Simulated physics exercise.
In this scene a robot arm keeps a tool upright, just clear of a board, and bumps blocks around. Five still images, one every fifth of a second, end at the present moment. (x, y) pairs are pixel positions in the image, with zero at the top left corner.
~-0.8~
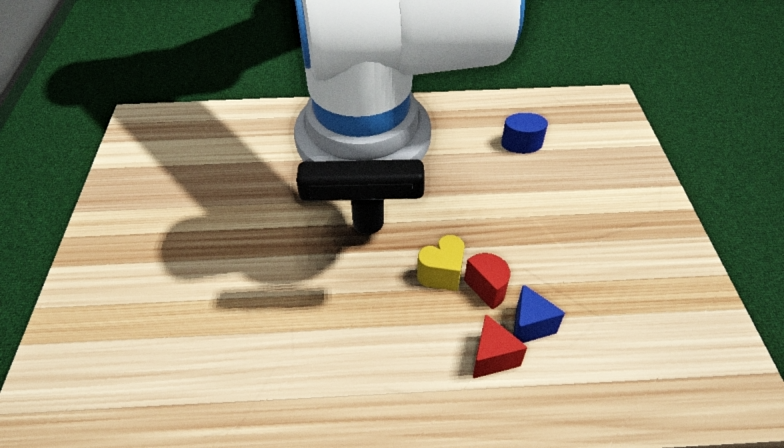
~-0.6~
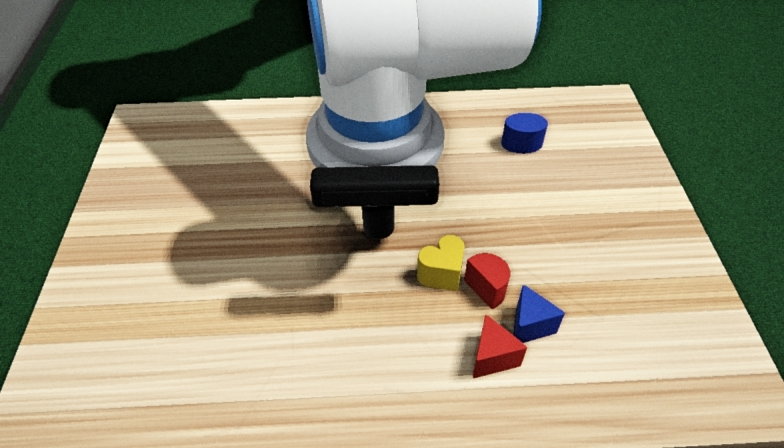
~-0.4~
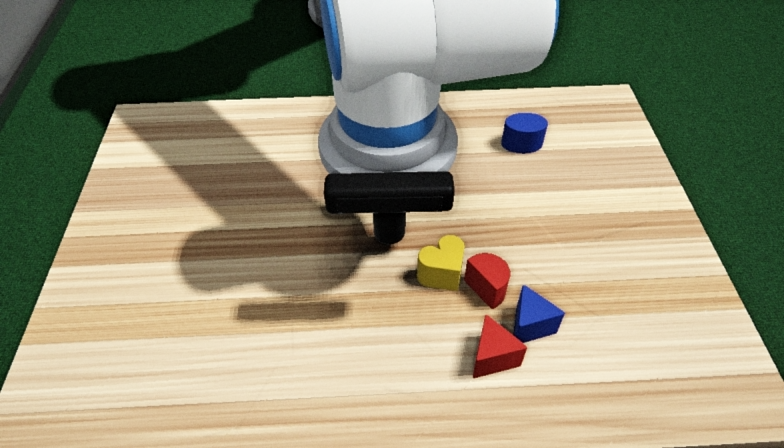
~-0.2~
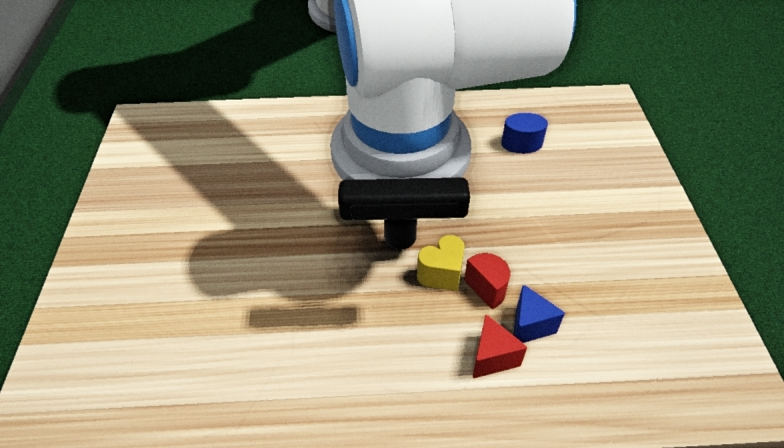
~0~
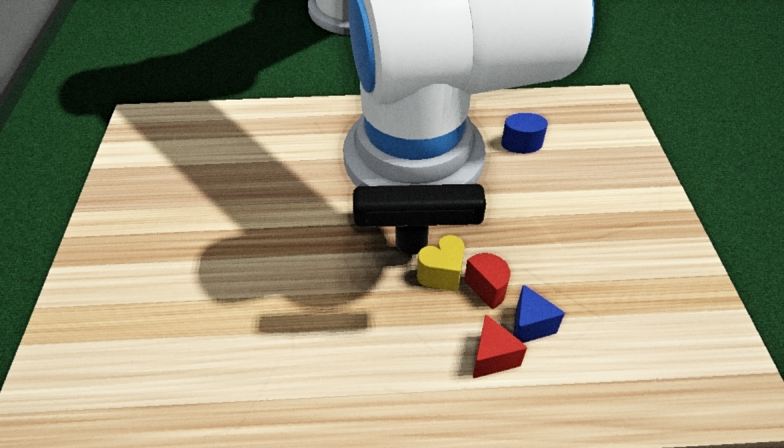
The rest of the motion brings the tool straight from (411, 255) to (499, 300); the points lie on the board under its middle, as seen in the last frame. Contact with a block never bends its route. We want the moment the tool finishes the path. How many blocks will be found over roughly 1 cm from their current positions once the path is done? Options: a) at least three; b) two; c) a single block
Letter a.
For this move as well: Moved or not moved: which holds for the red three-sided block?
The answer is that it remains undisturbed.
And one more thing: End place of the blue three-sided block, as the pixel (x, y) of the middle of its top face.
It comes to (574, 320).
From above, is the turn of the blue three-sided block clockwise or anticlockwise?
It turns clockwise.
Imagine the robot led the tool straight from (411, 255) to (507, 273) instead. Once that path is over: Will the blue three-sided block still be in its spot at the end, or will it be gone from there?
Shifted.
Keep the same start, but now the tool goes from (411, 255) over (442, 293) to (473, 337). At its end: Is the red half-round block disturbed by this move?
That block ends up displaced.
What follows on the original path. Halfway along, tool at (456, 266); yellow heart-shaped block at (480, 277); red half-round block at (525, 277), turned 35° anticlockwise; blue three-sided block at (550, 309), turned 45° clockwise.
At the end, tool at (501, 289); yellow heart-shaped block at (514, 308), turned 25° clockwise; red half-round block at (557, 292), turned 100° anticlockwise; red three-sided block in place; blue three-sided block at (574, 320), turned 40° clockwise.
